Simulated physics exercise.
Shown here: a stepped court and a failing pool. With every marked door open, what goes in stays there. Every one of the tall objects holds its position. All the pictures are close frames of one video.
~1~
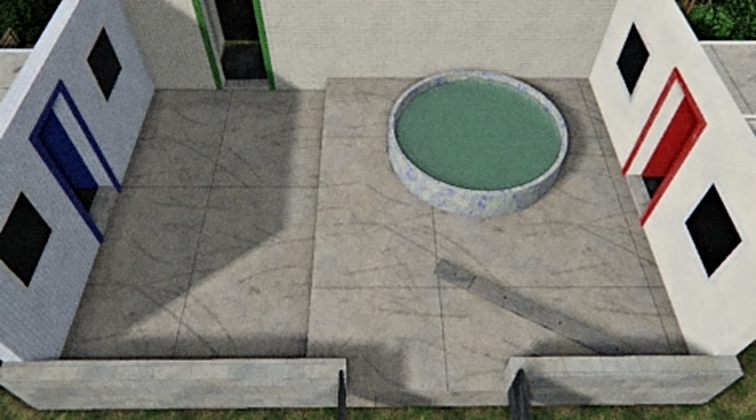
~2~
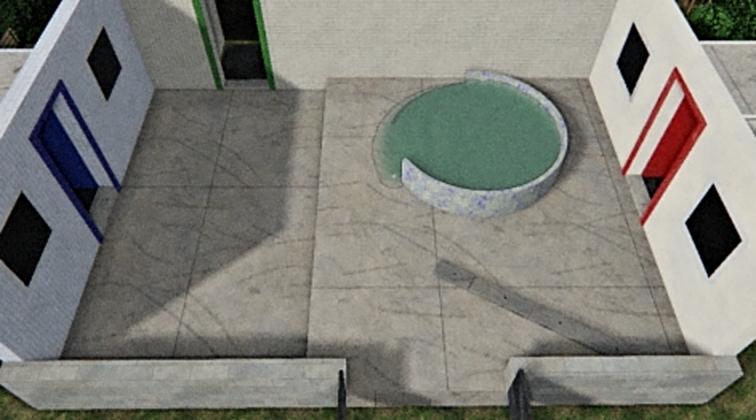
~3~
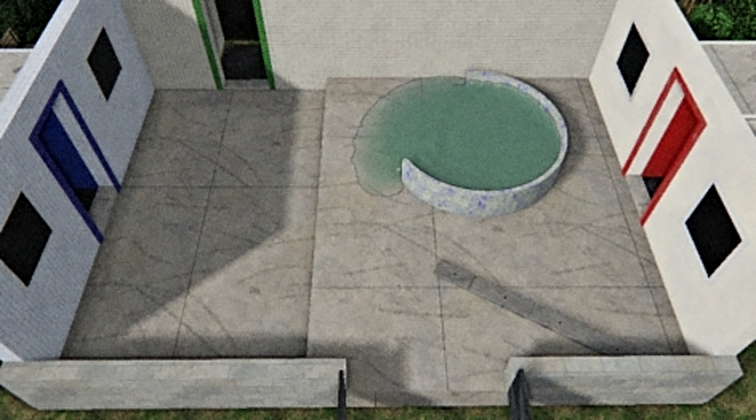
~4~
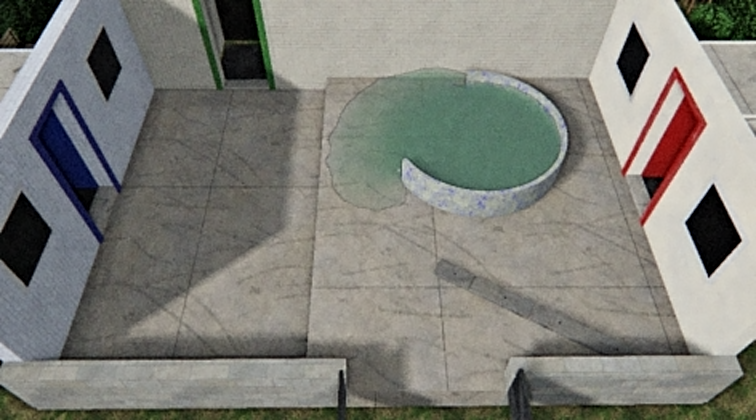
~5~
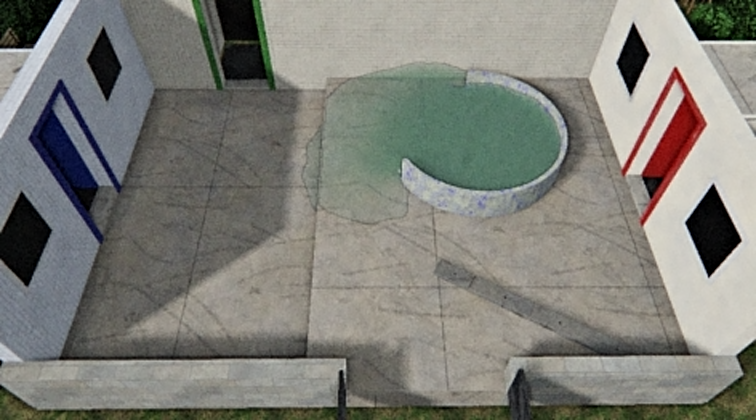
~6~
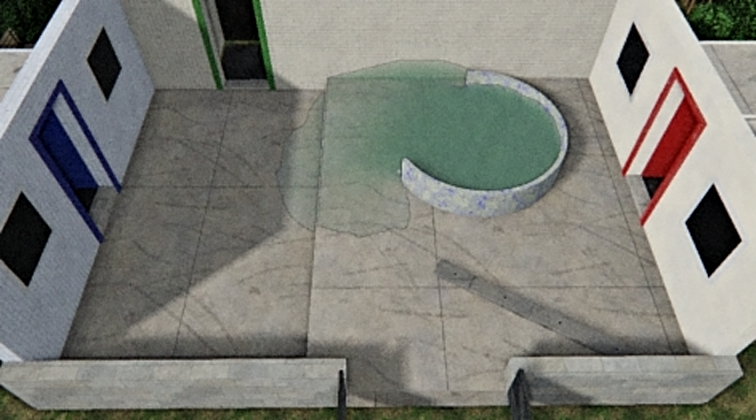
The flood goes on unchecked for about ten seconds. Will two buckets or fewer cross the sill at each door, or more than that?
The green door exceeds two buckets; the blue door never exceeds two buckets; the red door never exceeds two buckets.
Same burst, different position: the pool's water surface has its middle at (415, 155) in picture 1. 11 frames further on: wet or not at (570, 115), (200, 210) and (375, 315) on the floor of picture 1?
Bone-dry, soaked, bone-dry.
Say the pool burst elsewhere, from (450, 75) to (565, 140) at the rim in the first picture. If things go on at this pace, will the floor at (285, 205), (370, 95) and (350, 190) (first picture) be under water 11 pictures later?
So that's left bare for the first, waterlogged for the second and left bare for the third.
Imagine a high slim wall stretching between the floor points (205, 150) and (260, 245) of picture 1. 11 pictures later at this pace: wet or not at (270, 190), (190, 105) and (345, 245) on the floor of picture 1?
Submerged, submerged, then spared.
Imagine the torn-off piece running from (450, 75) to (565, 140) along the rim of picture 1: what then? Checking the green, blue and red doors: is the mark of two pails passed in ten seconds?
So the green one ends up below, the blue one ends up below and the red one ends up above.
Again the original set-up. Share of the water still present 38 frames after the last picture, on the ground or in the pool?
98 % or so.
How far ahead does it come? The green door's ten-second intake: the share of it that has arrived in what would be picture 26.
About 25 %.
A moment on, water covers 30 % of the floor; the green door wet at the sill, nothing in, the blue door not reached, the red door not reached.
Next, water covers 45 % of the floor; the green door under two buckets in, the blue door not reached, the red door not reached.
Then, water covers 50 % of the floor; the green door over two buckets in, the blue door wet at the sill, nothing in, the red door not reached.
Later, water covers 70 % of the floor; the green door over two buckets in, the blue door wet at the sill, nothing in, the red door wet at the sill, nothing in.
In the end, water covers 75 % of the floor; the green door far over two buckets in, the blue door wet at the sill, nothing in, the red door wet at the sill, nothing in.
